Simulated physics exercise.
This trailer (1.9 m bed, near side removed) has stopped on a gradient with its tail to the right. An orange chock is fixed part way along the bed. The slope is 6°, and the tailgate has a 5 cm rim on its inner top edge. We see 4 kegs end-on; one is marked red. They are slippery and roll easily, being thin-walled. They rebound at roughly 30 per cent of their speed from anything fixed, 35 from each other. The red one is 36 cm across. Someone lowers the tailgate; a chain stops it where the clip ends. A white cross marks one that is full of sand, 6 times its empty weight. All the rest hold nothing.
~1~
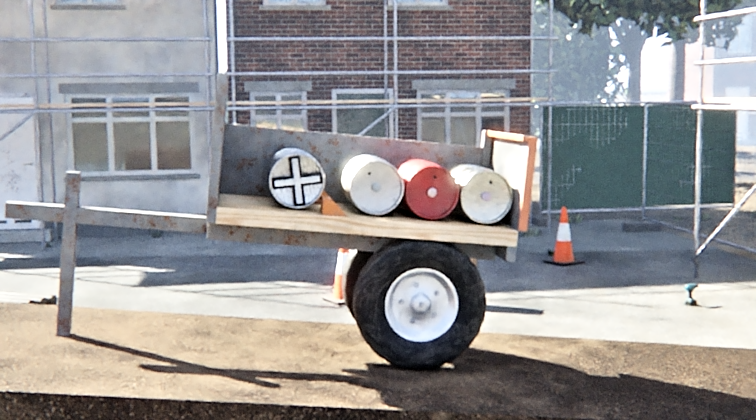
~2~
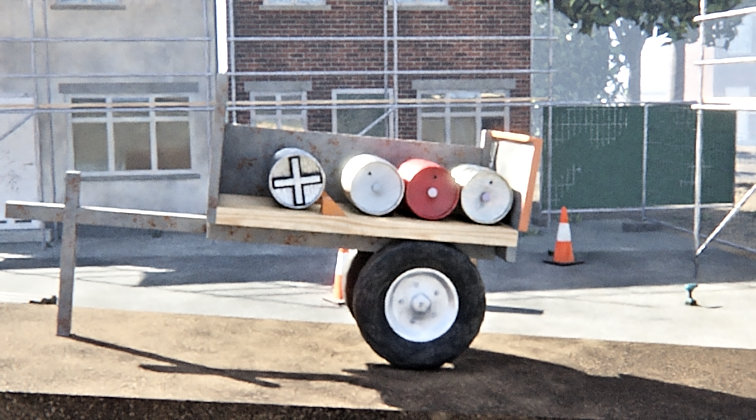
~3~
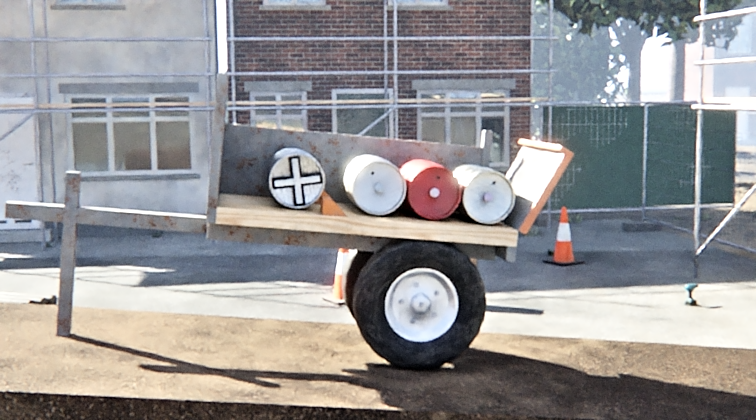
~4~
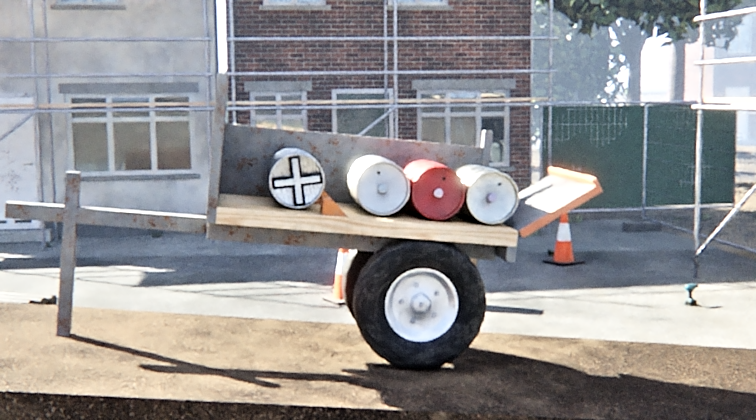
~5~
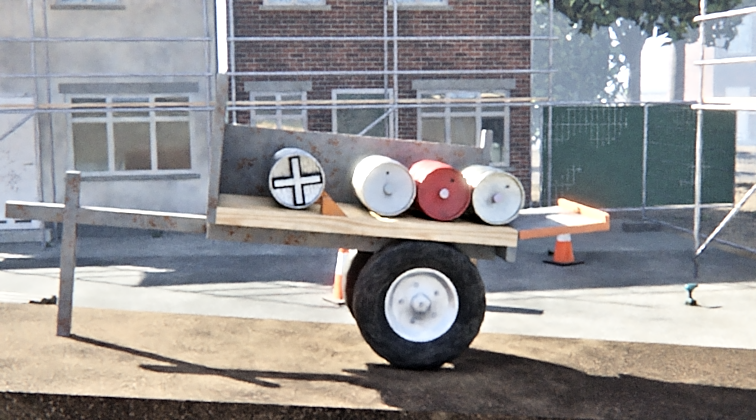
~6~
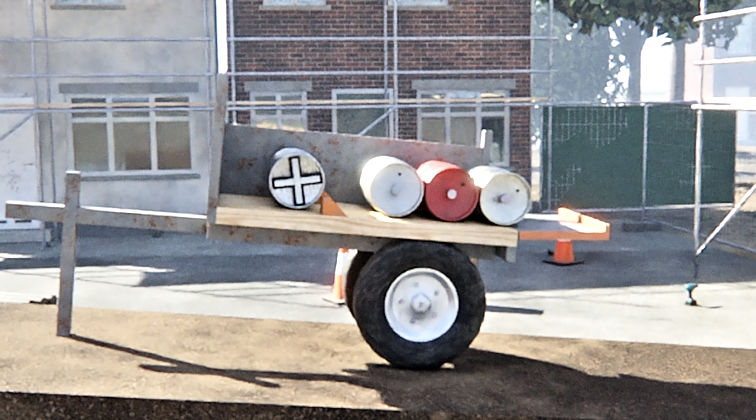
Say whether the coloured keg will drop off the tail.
Red stays with the vehicle.
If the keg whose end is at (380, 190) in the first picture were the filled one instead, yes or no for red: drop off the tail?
Then red yes.
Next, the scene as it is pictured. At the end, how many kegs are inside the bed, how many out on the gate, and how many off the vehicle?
In that order: 1, 2, 1.
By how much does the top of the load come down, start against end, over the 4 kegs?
Some 0 cm lower.
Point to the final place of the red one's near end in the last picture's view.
Around (580, 201).
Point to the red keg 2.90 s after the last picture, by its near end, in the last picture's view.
Near (576, 201).
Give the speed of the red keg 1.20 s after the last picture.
Roughly 0.2 m/s.
Then, 1.20 s past the sixth picture, red is on the gate, 15 cm past the hinge, rolling right; 0 out so far.
Then, 2.90 s past the sixth picture, red is on the gate, 40 cm past the hinge; 1 out so far.
Finally (4.80 s after the last picture), red is on the gate, 45 cm past the hinge; 1 out so far.
